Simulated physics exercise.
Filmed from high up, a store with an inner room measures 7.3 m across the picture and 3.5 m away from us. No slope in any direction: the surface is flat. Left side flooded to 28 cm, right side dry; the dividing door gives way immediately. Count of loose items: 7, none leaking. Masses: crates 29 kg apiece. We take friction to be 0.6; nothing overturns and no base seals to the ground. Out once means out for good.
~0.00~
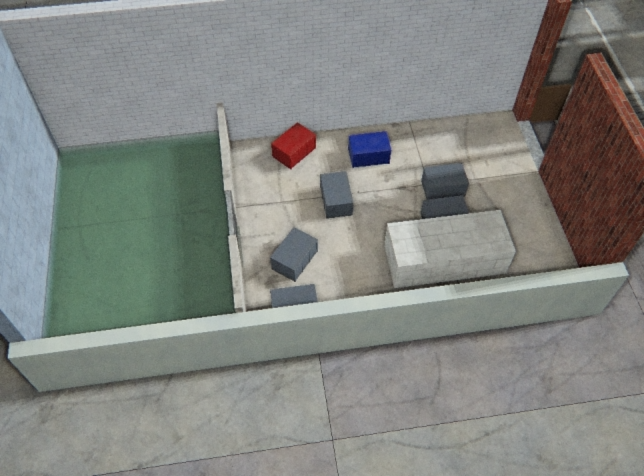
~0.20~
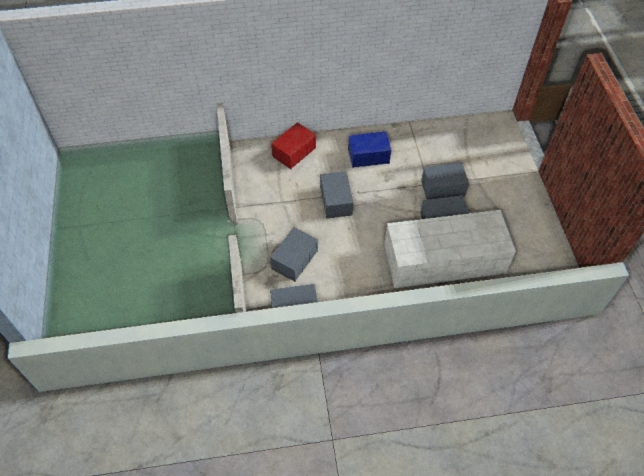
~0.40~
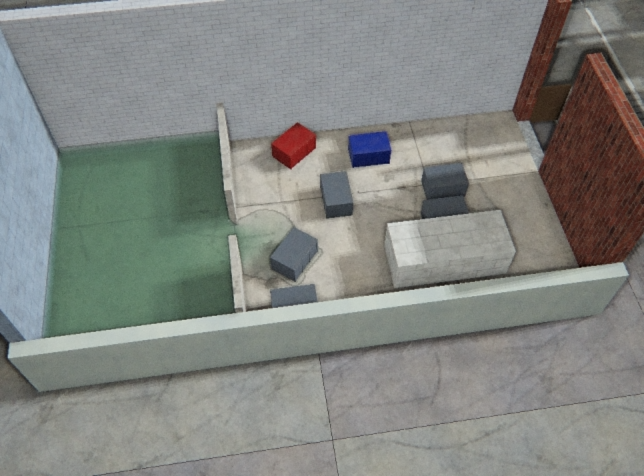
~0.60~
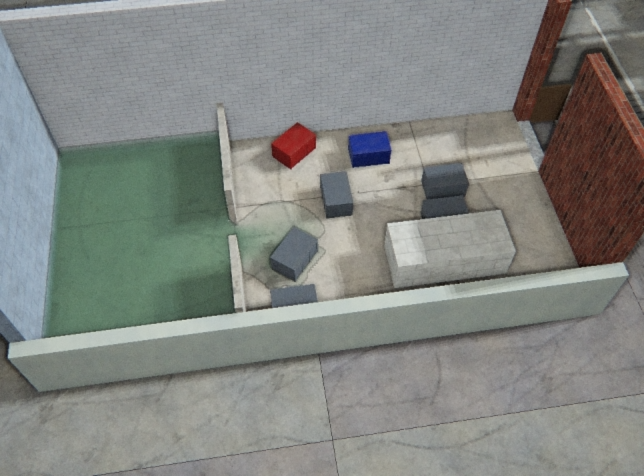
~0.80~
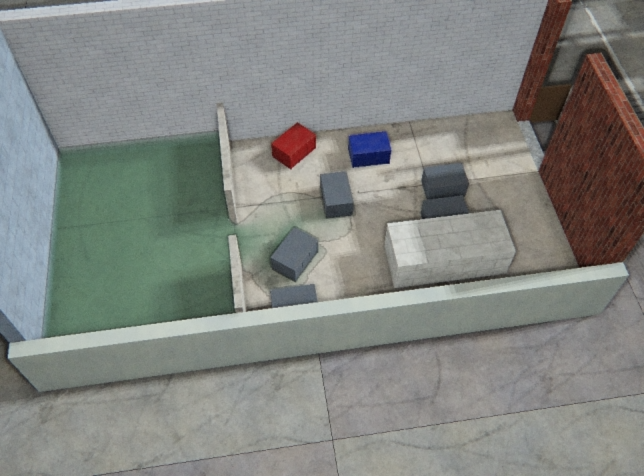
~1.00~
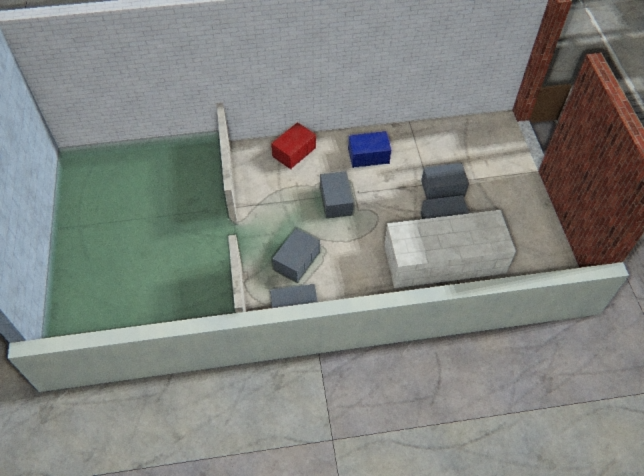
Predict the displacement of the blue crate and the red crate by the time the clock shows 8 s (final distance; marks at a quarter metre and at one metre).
Obs: Blue crate - negligible displacement; red crate - negligible displacement.
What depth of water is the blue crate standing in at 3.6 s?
Roughly 3 cm at that moment.
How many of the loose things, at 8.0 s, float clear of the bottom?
It comes to 0 of them.
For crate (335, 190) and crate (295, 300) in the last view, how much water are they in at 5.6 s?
Depth approx. 8 cm / 6 cm.
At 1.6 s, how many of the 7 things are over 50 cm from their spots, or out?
Count: 0.
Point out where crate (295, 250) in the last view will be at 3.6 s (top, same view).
Roughly (340, 262) in the same view.
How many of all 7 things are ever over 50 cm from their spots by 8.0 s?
My count gives 1.
After 1.6 s the blue crate is near (370, 143), 0.0 m from its start, aground; the red crate is near (294, 139), 0.0 m from its start, aground; 0 of 7 are out; 0 afloat.
After 3.6 s the blue crate is near (370, 143), 0.0 m from its start, aground; the red crate is near (294, 139), 0.0 m from its start, aground; 0 of 7 are out; 0 afloat.
After 5.6 s the blue crate is near (370, 143), 0.0 m from its start, aground; the red crate is near (294, 139), 0.0 m from its start, aground; 0 of 7 are out; 0 afloat.
After 8.0 s the blue crate is near (370, 143), 0.0 m from its start, aground; the red crate is near (294, 139), 0.0 m from its start, aground; 0 of 7 are out; 0 afloat.
